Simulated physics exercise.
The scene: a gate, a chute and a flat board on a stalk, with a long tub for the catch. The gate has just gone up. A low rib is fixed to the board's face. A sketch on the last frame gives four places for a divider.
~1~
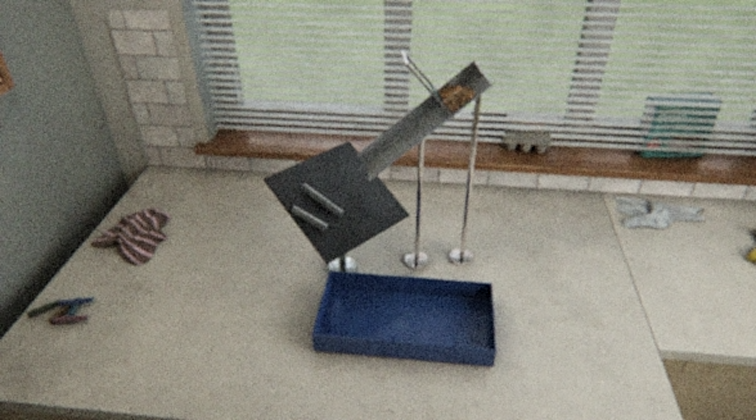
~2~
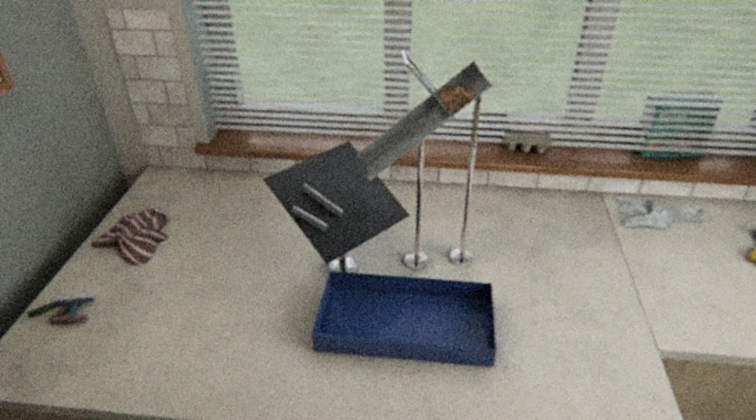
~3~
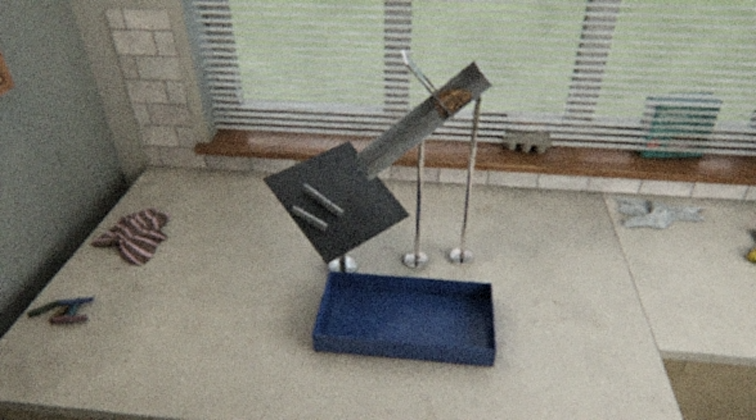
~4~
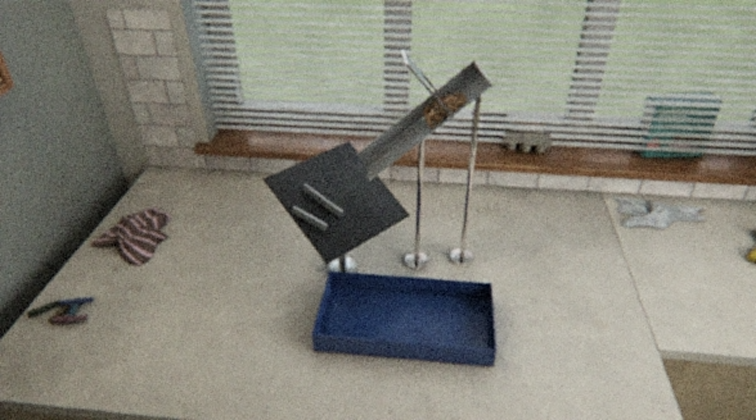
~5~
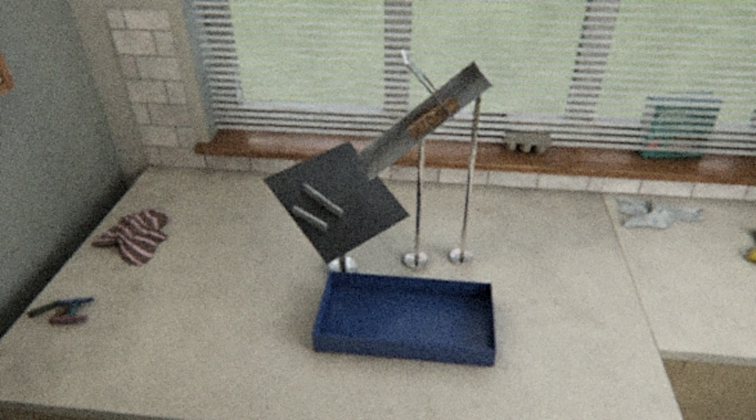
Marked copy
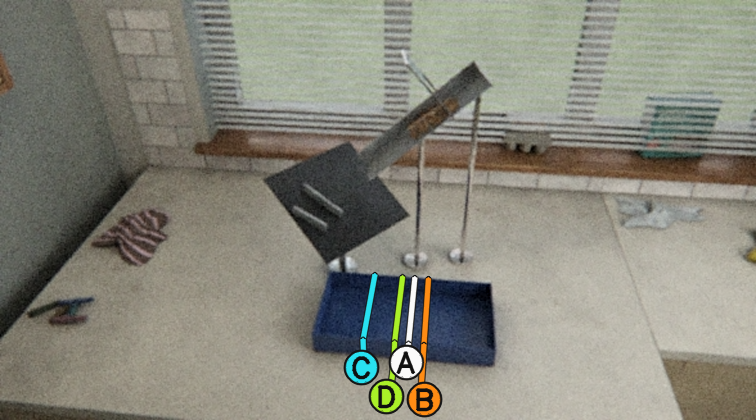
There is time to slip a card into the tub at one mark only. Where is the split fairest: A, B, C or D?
D beats the others.
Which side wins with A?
The left side.
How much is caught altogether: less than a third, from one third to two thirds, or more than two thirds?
About that: More than two thirds.
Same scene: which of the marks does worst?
The answer is C.
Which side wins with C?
Right.
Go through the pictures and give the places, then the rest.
The first frame shows load behind the gate (454, 97), round wooden beads; lip of the chute (368, 173), sloping fairly steeply.
The second frame shows middle of the board (339, 198), tilted fairly steeply; middle of its low edge (371, 238); of its high edge (308, 159).
The third frame shows front corners of the tub (313, 334) and (496, 350), empty; front of the load (440, 112).
The fourth frame shows middle of the load (443, 107); its front (427, 118), roughly a quarter of the way to the lip; rib from (294, 206) to (328, 226); rib from (305, 184) to (343, 212).
The fifth frame shows middle of the load (430, 117); its front (412, 135), roughly a third of the way to the lip.
On the marked copy, line A crosses the front rim at (408, 342); line B crosses the front rim at (423, 344); line C crosses the front rim at (363, 339); line D crosses the front rim at (394, 341).
If A is chosen, of what is caught, the larger part on the left of the divider, roughly a quarter on the right.
If B is chosen, of what is caught, the larger part on the left of the divider, roughly a quarter on the right.
If C is chosen, of what is caught, about a tenth on the left of the divider, almost all on the right.
If D is chosen, of what is caught, roughly a third on the left of the divider, roughly two thirds on the right.
